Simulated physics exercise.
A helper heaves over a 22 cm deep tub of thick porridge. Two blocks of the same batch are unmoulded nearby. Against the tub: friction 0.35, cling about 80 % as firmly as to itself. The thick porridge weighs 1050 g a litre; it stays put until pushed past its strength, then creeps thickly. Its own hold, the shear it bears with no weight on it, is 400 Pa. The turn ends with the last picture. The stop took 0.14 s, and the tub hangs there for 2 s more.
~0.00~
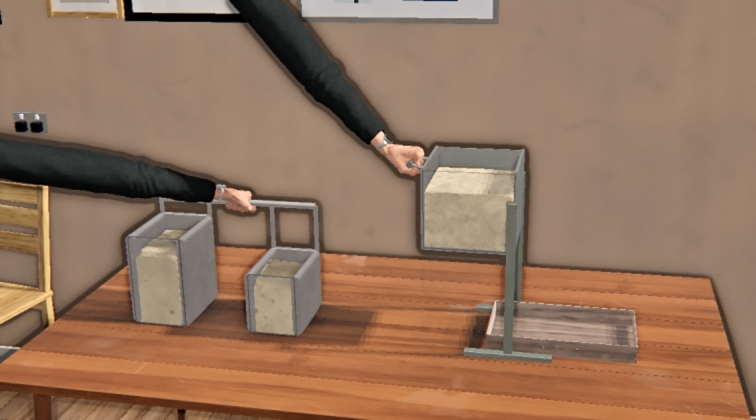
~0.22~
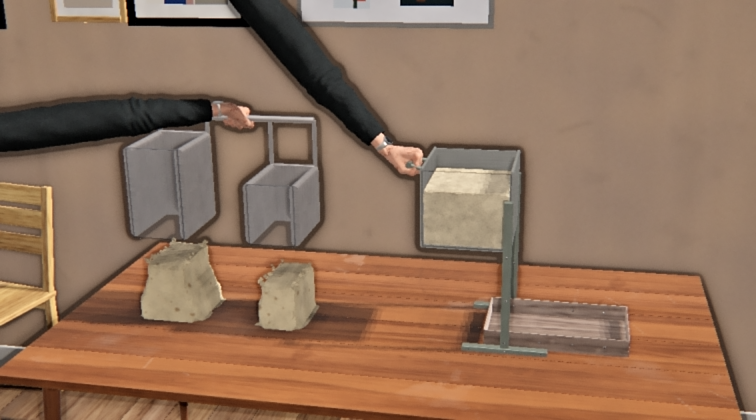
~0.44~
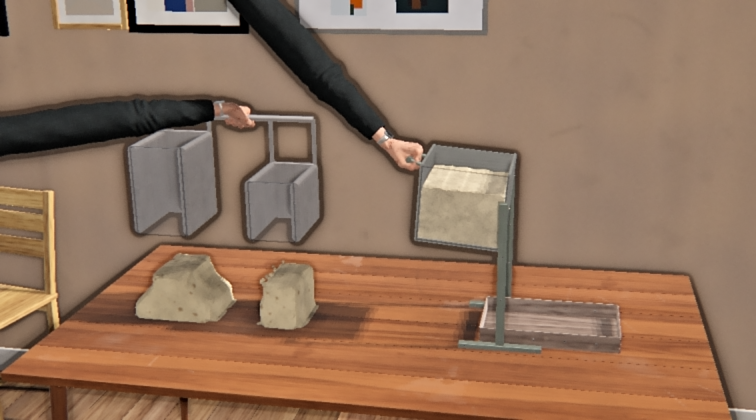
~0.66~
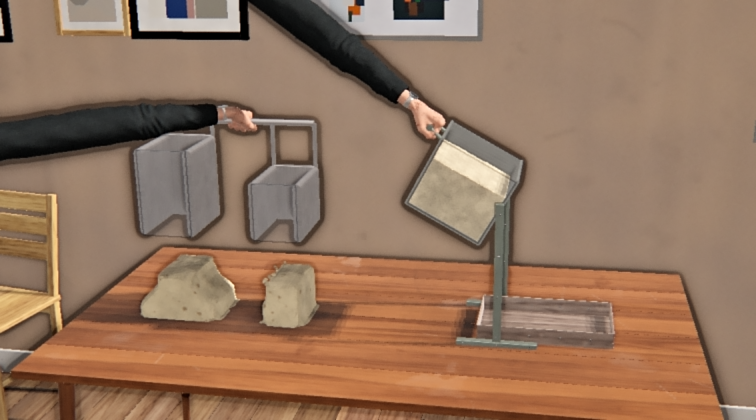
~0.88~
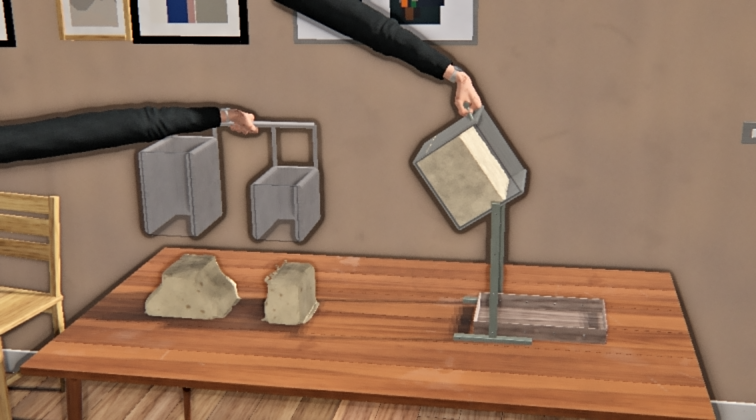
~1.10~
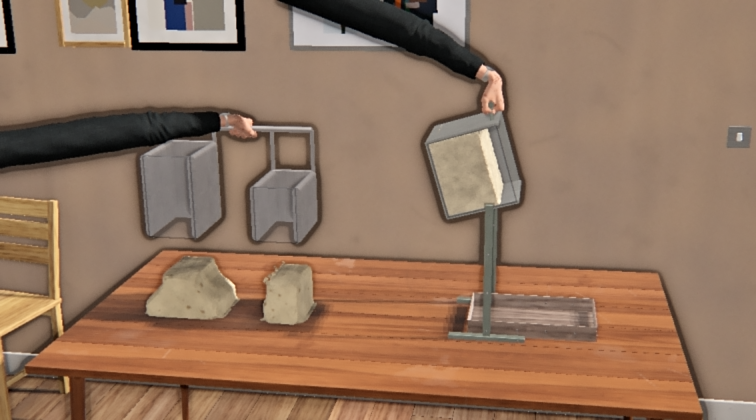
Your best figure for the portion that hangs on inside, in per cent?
Close to 100 per cent.
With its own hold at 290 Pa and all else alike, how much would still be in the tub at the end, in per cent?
In that case some 90 per cent.
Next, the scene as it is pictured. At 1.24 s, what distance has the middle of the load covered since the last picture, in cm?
About 0 cm.
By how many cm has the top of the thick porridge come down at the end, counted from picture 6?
Some 2 cm.
After 1.24 s, the tub is at 74 degrees and holds 100 %.
After 1.41 s, the tub is at 74 degrees and holds 100 %.
After 1.58 s, the tub is at 74 degrees and holds 100 %.
After 1.75 s, the tub is at 74 degrees and holds 100 %.
After 3.10 s, at the end, the tub is at 74 degrees and holds 100 %.
